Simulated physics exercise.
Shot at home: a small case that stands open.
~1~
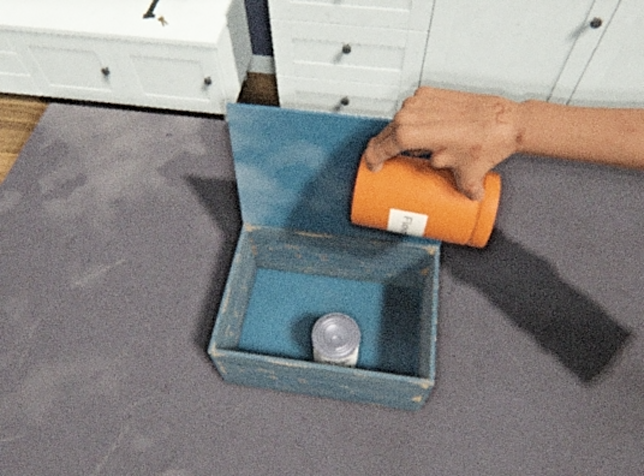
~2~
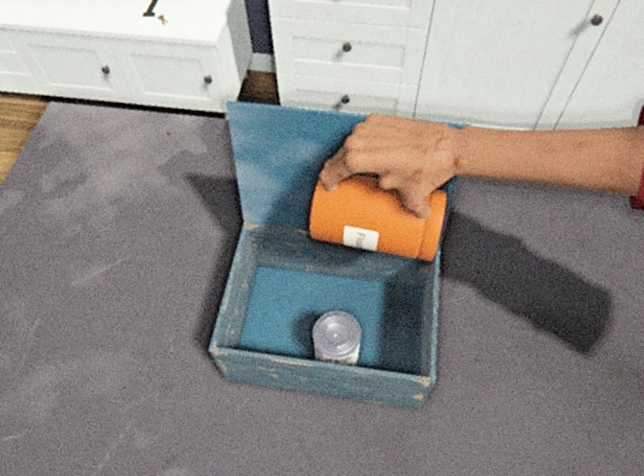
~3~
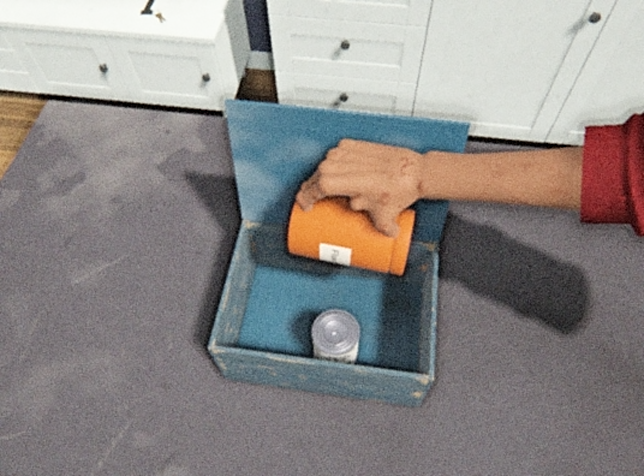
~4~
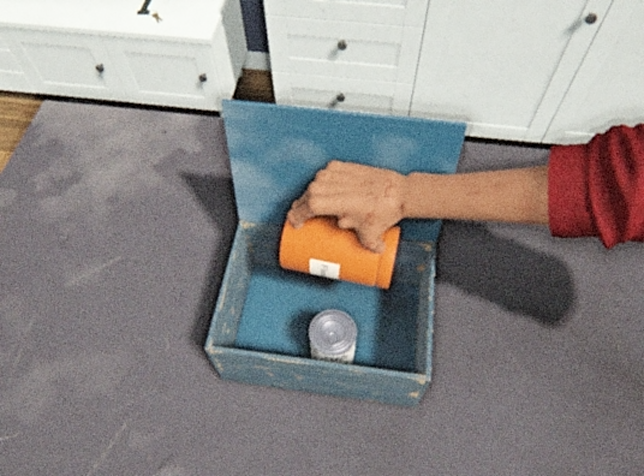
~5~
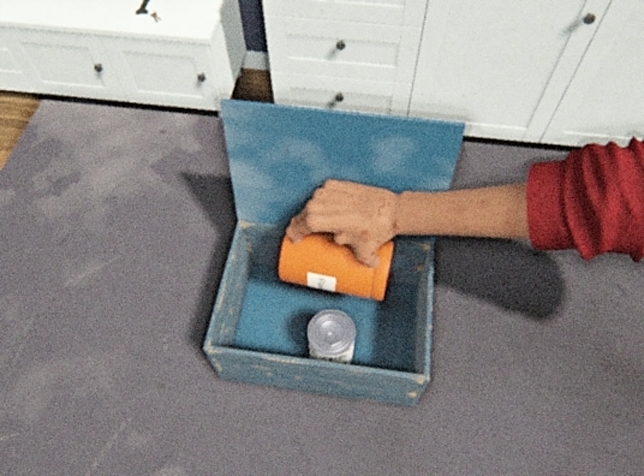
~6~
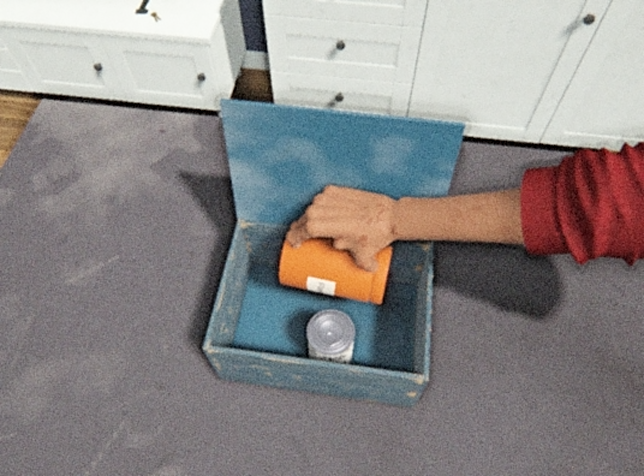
An orange jar, held on its side by a hand from the right, moves left over an open blue box with a white tin inside. The hand then lowers the jar into the back of the box, behind the tin, and is still gripping it there as its movement becomes very slight.
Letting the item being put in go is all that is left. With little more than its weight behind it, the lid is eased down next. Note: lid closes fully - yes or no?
Yes.
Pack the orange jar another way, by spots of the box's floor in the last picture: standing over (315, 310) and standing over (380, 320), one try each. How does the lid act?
Case one: Lid stays raised; case two: Lid stays raised.
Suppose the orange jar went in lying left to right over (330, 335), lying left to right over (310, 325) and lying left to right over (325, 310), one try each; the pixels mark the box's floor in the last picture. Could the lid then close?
Case one, the lid lies closed; case two, it lies closed; case three, it lies closed.
Then, 1.10 s on from there, lid starting down; orange jar shifted about its own width near (336, 293).
Then, 1.80 s on from there, lid 37° above the rim; orange jar shifted about its own width near (336, 293).
In the end, lid shut; moved from the start, orange jar; white tin unmoved. At the end, from the last picture's camera, orange jar near (336, 292).
